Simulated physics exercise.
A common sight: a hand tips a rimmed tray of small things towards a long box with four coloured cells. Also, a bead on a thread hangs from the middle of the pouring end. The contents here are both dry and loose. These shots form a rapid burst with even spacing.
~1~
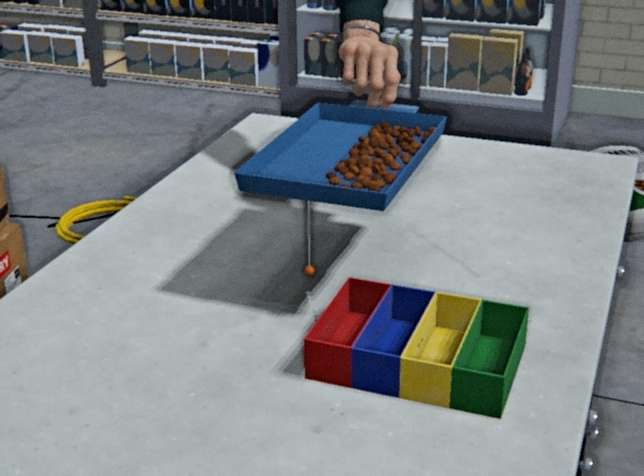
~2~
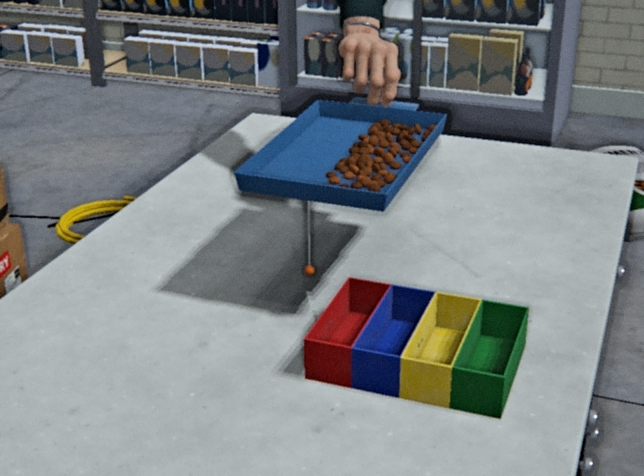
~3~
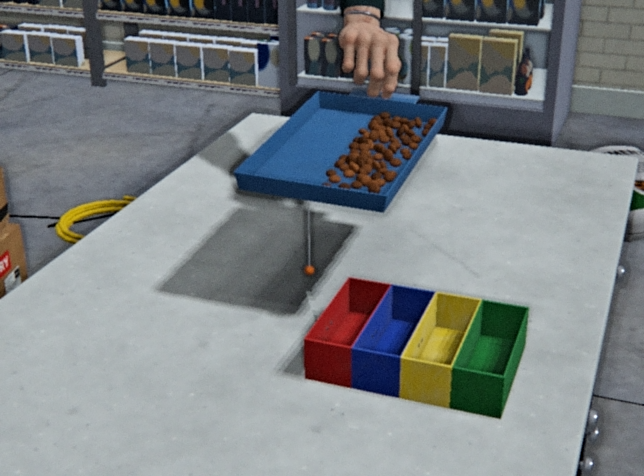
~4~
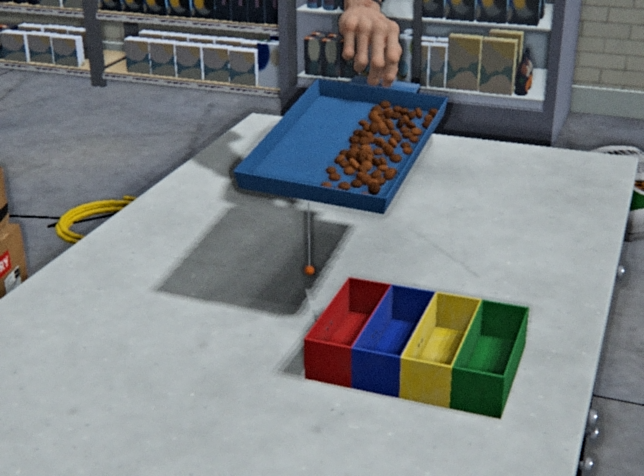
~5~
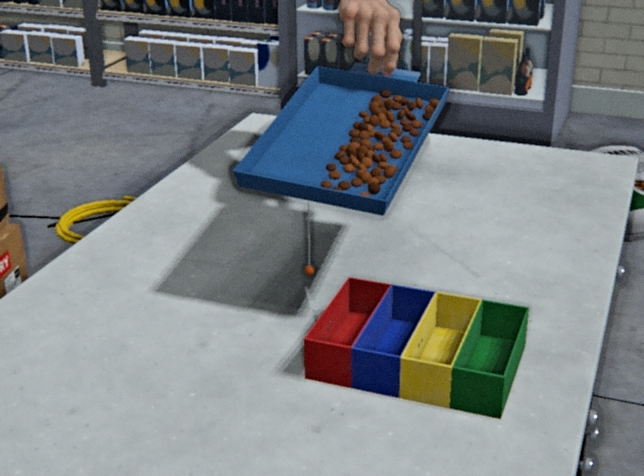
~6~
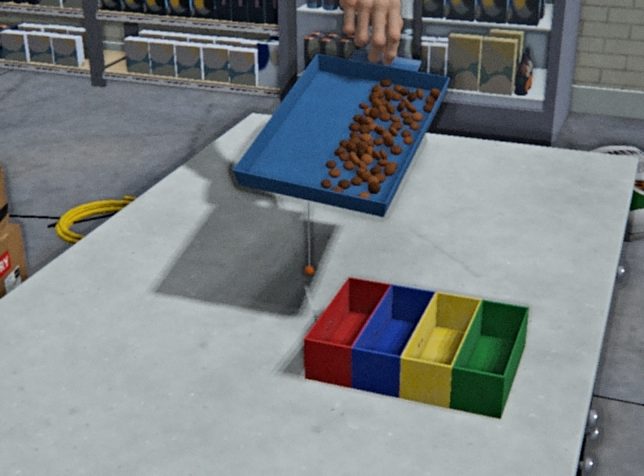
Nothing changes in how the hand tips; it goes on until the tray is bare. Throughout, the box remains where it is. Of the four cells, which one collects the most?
The red one collects the most.
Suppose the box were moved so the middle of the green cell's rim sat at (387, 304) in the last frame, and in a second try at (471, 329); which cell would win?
Try 1: The green cell. Try 2: That blue cell.
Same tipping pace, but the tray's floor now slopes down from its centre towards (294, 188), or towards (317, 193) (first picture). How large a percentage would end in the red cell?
Roughly 0 % in the first case and 40 % in the second.
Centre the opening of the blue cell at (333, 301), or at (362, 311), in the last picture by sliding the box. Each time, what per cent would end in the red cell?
The first try gives 0 per cent, the second 20 per cent.
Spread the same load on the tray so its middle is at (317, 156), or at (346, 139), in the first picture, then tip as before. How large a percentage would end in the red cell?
It's 50 percent the first time and 60 percent the second.
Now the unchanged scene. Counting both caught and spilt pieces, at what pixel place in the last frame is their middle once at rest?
I'd say the middle ends up at about (355, 344).
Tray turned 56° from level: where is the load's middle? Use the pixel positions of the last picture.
I'd mark it close to (372, 168).
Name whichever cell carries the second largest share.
The runner-up: The blue cell.
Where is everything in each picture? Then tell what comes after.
Corners of the pouring end at (239, 172) and (384, 192), level; middle of the load at (379, 154), bits of dog kibble; bead on its thread at (309, 270); red cell at (328, 359); blue cell at (376, 369); yellow cell at (426, 379); green cell at (477, 389), in the first picture.
Corners of the pouring end at (239, 172) and (384, 192), level; middle of the load at (379, 152), in the second picture.
Corners of the pouring end at (239, 171) and (384, 194), tipped barely, lowest at the right corner; middle of the load at (379, 148), in the third picture.
Corners of the pouring end at (238, 170) and (384, 196), tipped a little, lowest at the right corner; middle of the load at (380, 142), in the fourth picture.
Corners of the pouring end at (238, 169) and (384, 198), tipped a little, lowest at the right corner; middle of the load at (380, 136), in the fifth picture.
Corners of the pouring end at (238, 169) and (384, 201), tipped clearly, lowest at the right corner; middle of the load at (380, 131); red cell at (328, 359); blue cell at (376, 369); yellow cell at (426, 379); green cell at (477, 389), in the sixth picture.
Soon after the last picture, tray tipped steeply; all on the tray.
A little later, tray tipped right over; about half on the tray; about a quarter in the red cell; about a quarter in the blue cell; a stray few in the yellow cell; a small part falling or outside the box.
Later still, tray tipped past a quarter turn; about two thirds in the red cell; about a quarter in the blue cell; a stray few in the yellow cell; a small part falling or outside the box.
At rest, tray tipped past a quarter turn; about two thirds in the red cell; about a quarter in the blue cell; a stray few in the yellow cell; none in the green cell; a small part outside the box.
